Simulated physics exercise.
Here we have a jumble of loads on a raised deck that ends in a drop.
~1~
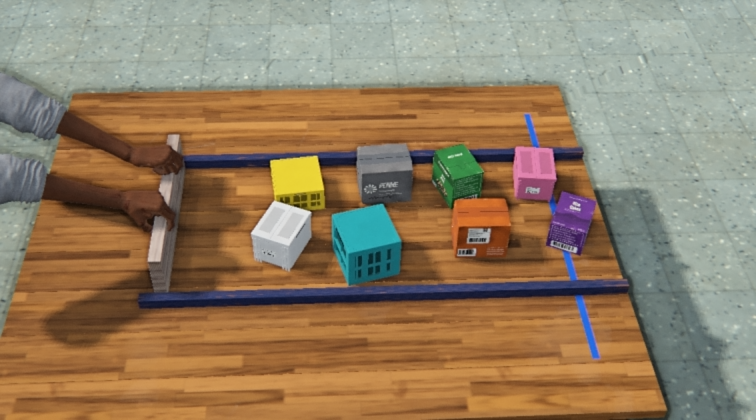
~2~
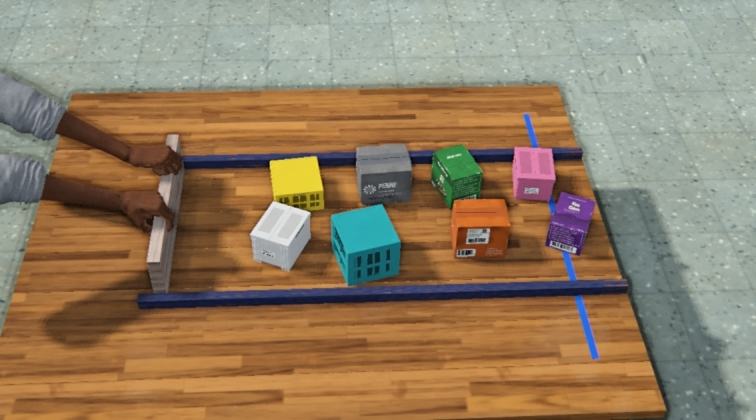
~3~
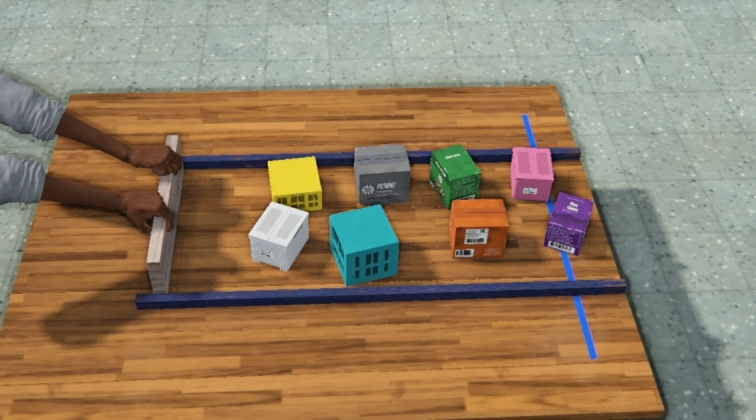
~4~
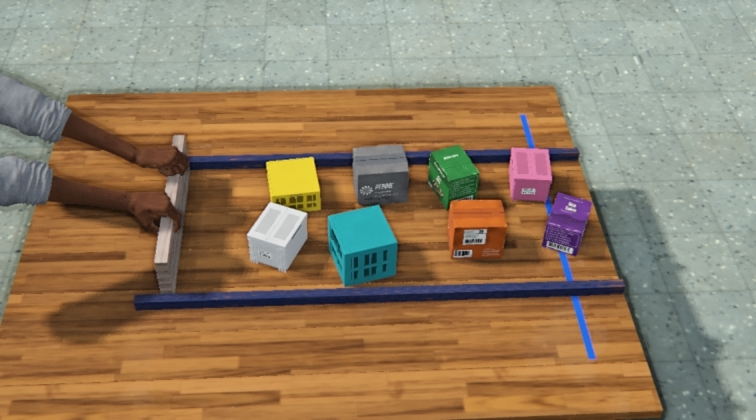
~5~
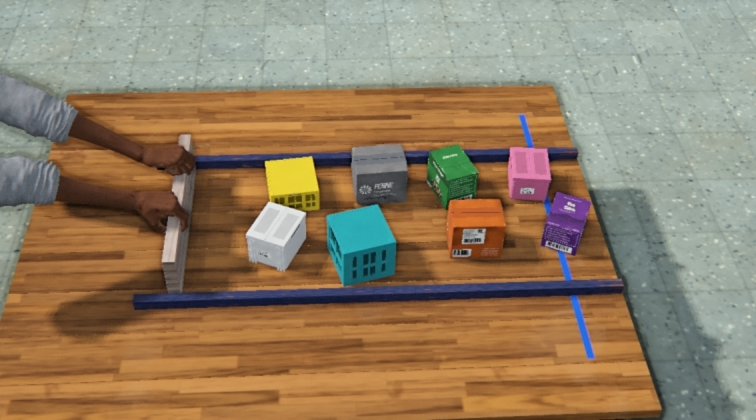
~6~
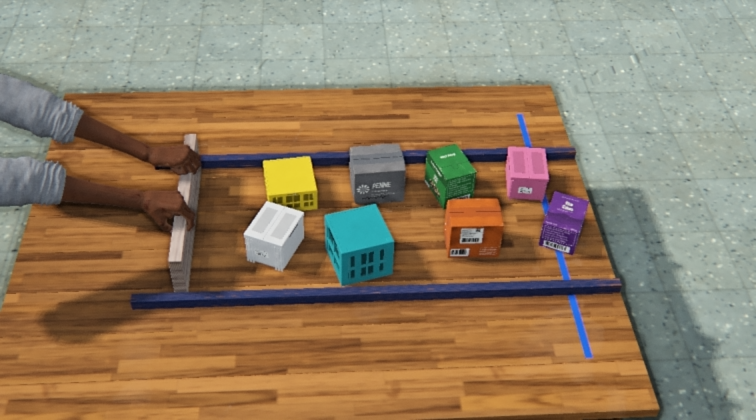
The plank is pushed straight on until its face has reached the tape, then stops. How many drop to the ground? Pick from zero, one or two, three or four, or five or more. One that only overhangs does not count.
The number that fall off is five or more.
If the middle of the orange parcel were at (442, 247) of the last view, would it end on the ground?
It is lost.
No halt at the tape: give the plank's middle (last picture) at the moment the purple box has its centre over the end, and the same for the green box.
For the purple box at (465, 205), for the green box at (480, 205).
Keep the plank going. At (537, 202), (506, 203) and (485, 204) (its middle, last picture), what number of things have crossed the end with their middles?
In that order 5, 3 and 3.
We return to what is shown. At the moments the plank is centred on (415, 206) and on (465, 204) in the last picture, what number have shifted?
At the one place 8, at the other 8.
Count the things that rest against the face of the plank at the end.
It touches 3.
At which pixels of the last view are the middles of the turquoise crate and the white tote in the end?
Near (598, 246) and (572, 208).
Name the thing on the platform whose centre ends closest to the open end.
The turquoise crate ends nearest.
Early on, none off yet; purple box at rest near (564, 223); pink tote at rest near (526, 174); orange parcel at rest near (473, 228).
A while later, none off yet; purple box travelled about its own width near (590, 214); pink tote travelled about its own width near (571, 172); orange parcel travelled about its own width near (544, 218).
Finally, the number that fall off is five or more; lost, grey box, green box, orange parcel, pink tote and purple box.
